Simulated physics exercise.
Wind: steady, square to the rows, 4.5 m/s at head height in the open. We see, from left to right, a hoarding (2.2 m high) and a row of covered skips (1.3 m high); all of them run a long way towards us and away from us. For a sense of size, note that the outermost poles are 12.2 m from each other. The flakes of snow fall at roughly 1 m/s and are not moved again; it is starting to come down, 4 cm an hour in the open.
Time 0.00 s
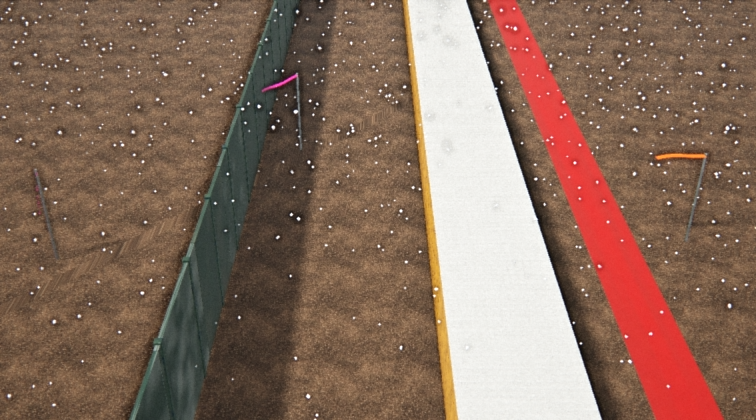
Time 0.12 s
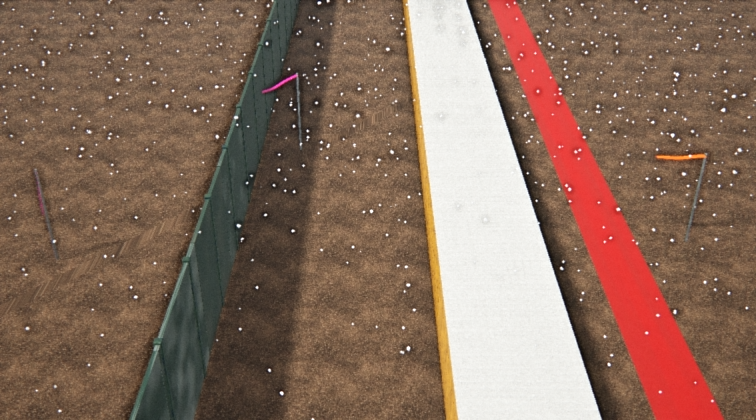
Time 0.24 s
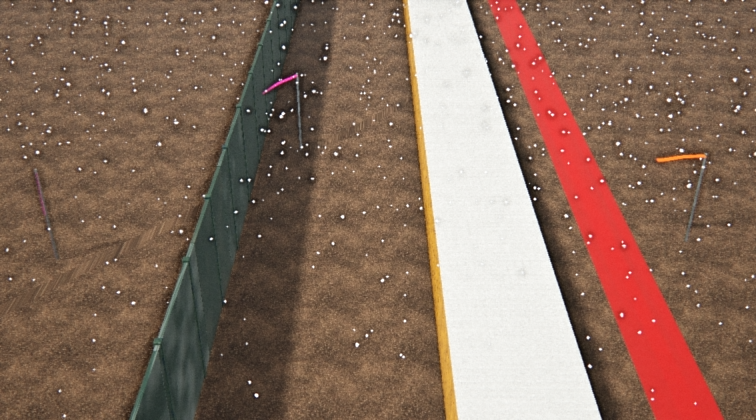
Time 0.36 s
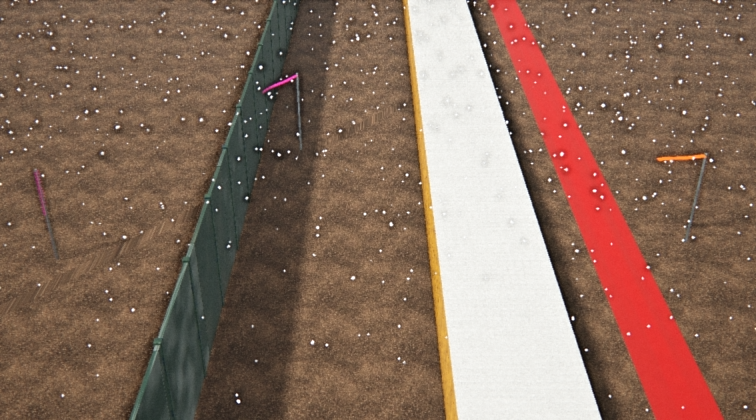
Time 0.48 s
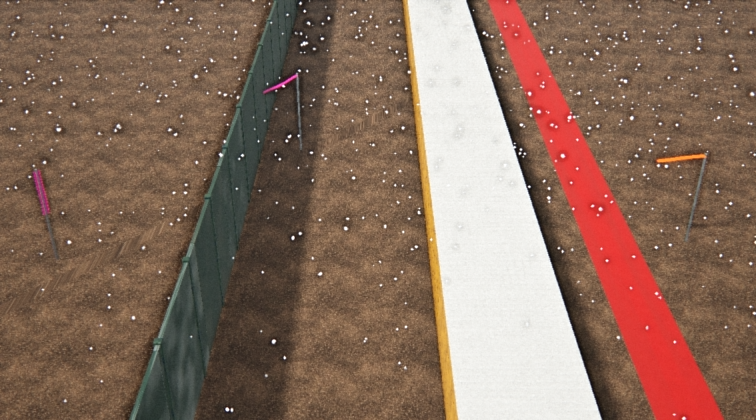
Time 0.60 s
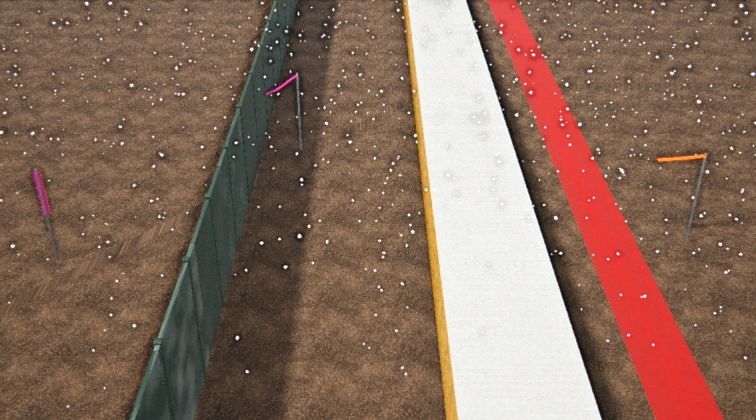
Long green, white and red rows stand still while snow drifts and small ribbons flutter.
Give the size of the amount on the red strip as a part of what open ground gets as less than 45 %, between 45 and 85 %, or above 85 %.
The amount on the red strip as a part of what open ground gets is more than 85 %.
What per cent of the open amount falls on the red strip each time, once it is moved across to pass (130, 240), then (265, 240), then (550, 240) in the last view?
In turn about 80 %, 80 %, 110 %.
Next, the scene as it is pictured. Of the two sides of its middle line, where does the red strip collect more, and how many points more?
The right-hand side, about 15 points ahead.
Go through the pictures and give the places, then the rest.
The first picture shows the rows stand in the wind.
The second picture shows the right ribbon ends at (657, 157), leaning 90 degrees to the left and the red one passes (609, 239).
The third picture shows the inner ribbon ends at (263, 93), leaning 65 degrees to the left, above the rows the flakes slant 85 degrees from upright, towards the left and the top of the hoarding crosses (239, 106).
The fourth picture shows the left ribbon ends at (46, 214), hanging almost straight and the red one passes (581, 178).
The fifth picture shows the right ribbon ends at (658, 161), leaning 85 degrees to the left and above the rows the flakes slant 85 degrees from upright, towards the left.
The sixth picture shows the inner ribbon ends at (266, 94), leaning 55 degrees to the left and the top of the row of covered skips crosses (469, 146).
10 minutes on, 7 mm on the red strip, 7 mm in the open.
30 minutes on, 21 mm on the red strip, 20 mm in the open.
60 minutes on, 42 mm on the red strip, 40 mm in the open, so the red strip has 105 % of the open amount; the left half of it has 98 %, the right half 112 %.
